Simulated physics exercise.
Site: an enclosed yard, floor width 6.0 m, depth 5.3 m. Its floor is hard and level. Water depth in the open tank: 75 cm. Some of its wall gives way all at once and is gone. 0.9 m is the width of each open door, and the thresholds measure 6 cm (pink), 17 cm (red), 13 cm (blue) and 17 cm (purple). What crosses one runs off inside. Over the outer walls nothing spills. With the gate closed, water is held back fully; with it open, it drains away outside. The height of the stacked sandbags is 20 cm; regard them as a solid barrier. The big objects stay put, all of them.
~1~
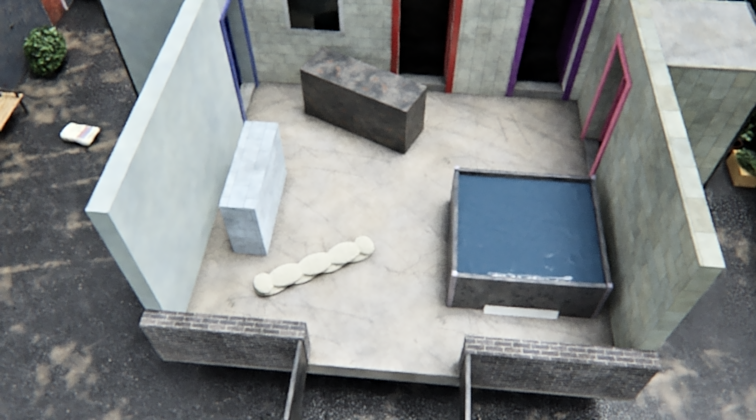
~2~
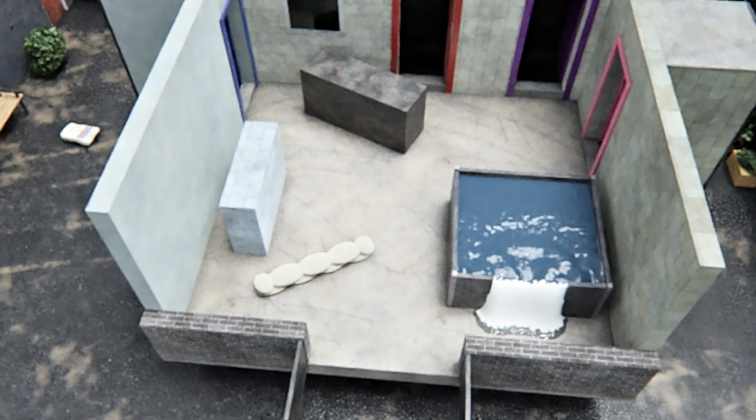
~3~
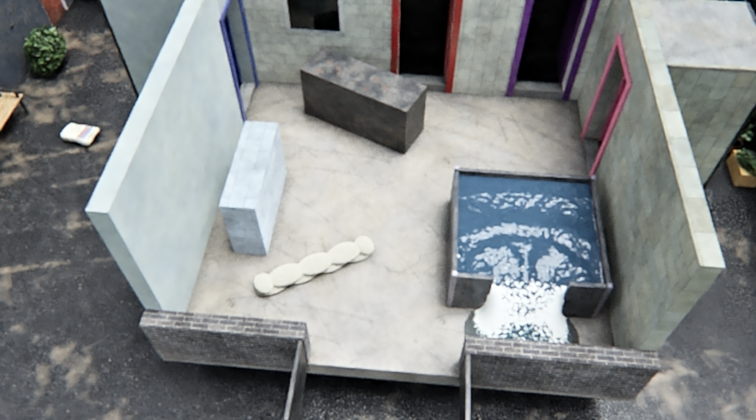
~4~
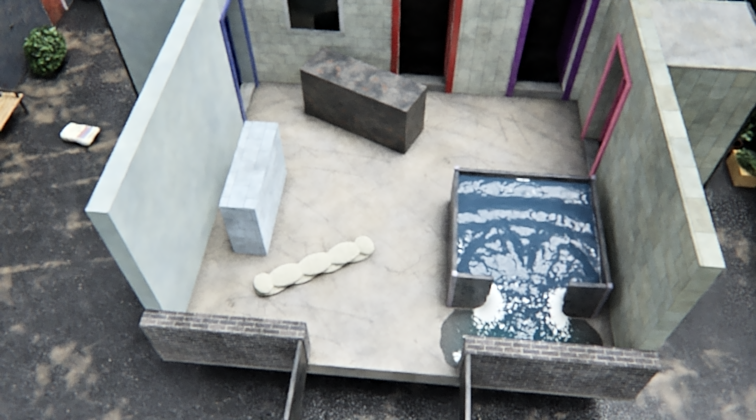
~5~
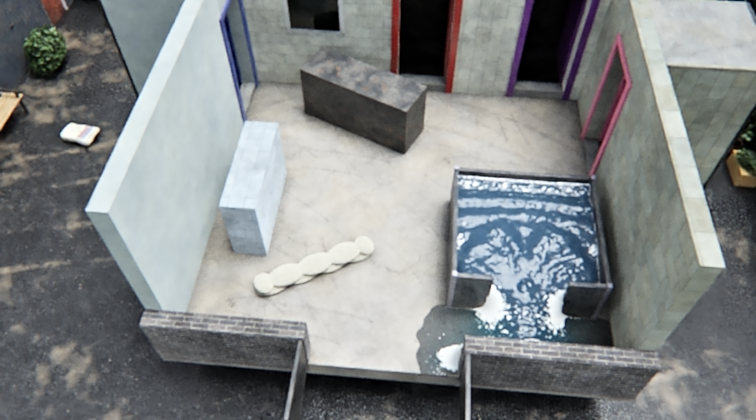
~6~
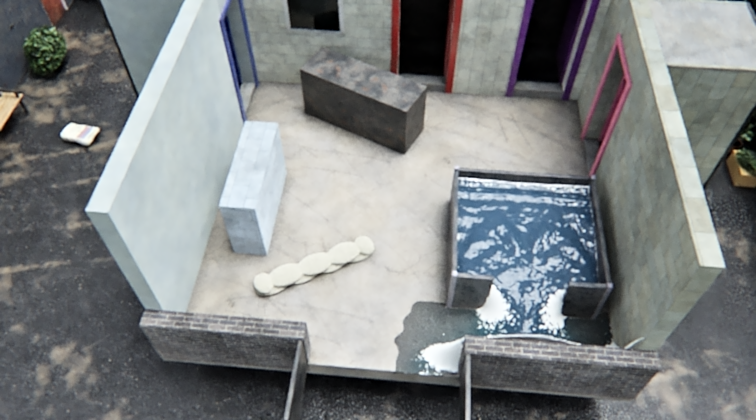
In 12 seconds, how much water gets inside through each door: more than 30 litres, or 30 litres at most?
In the end watch the pink door: It will not outstrip the limit; watch the red door: It will not outstrip the limit; watch the blue door: It will not outstrip the limit; watch the purple door: It will not outstrip the limit.
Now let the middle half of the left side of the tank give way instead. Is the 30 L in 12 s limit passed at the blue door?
At the blue door the limit is exceeded.
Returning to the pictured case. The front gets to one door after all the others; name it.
That's the blue door.
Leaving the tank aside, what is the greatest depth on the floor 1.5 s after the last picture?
Peak depth: Approx. 49 cm.
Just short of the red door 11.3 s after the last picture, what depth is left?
Around 7.5 cm deep.
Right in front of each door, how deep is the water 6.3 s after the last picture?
Measured in centimetres, the pink door gives 3, the red door 5, the blue door 14 and the purple door 7.
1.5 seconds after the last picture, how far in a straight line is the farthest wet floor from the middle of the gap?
That works out near 4.8 m.
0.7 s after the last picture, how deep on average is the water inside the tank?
About 48 centimetres on average.
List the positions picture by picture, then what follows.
The first picture shows still water, 75 cm deep, in the open tank at (527, 227).
In the second picture, the front is at (482, 321), 0.6 m from the gap at (524, 299); 0.3 m2 of floor is under water; 75 cm left at the back of the open tank.
In the third picture, the front is at a hidden place, 0.9 m from the gap at (523, 301); 1.0 m2 of floor is under water; 75 cm left at the back of the open tank.
In the fourth picture, water pours out at (523, 301) and has run 1.3 m, to a hidden place; typically 17 cm deep outside, 73 cm at the open tank's back.
In the fifth picture, water pours out at (523, 301) and has run 1.7 m, to a hidden place; typically 14 cm deep outside, 64 cm at the open tank's back.
In the sixth picture, the front is at a hidden place, 1.9 m from the gap at (524, 300); 2.1 m2 of floor is under water; 64 cm left at the back of the open tank.
Then, 0.7 s after the last picture water covers 20 % of the floor and is deepest (65 cm) near (605, 371); pink door not reached, red door not reached, blue door not reached, purple door not reached.
Then, 1.5 s after the last picture water covers 35 % of the floor and is deepest (49 cm) near (605, 371); pink door 7 cm at the sill, 0 L in, red door not reached, blue door not reached, purple door 2 cm at the sill, 0 L in.
Then, 2.8 s after the last picture water covers 50 % of the floor and is deepest (34 cm) near (536, 366); pink door 4 cm at the sill, 1 L in, red door 3 cm at the sill, 0 L in, blue door not reached, purple door 15 cm at the sill, 8 L in.
Then, 6.3 s after the last picture water covers 85 % of the floor and is deepest (20 cm) near (522, 352); pink door 3 cm at the sill, 1 L in, red door 5 cm at the sill, 0 L in, blue door 14 cm at the sill, 1 L in, purple door 7 cm at the sill, 9 L in.
Then, 11.3 s after the last picture water covers 95 % of the floor and is deepest (12 cm) near (550, 367); pink door 9 cm at the sill, 1 L in, red door 8 cm at the sill, 0 L in, blue door 8 cm at the sill, 6 L in, purple door 8 cm at the sill, 9 L in.
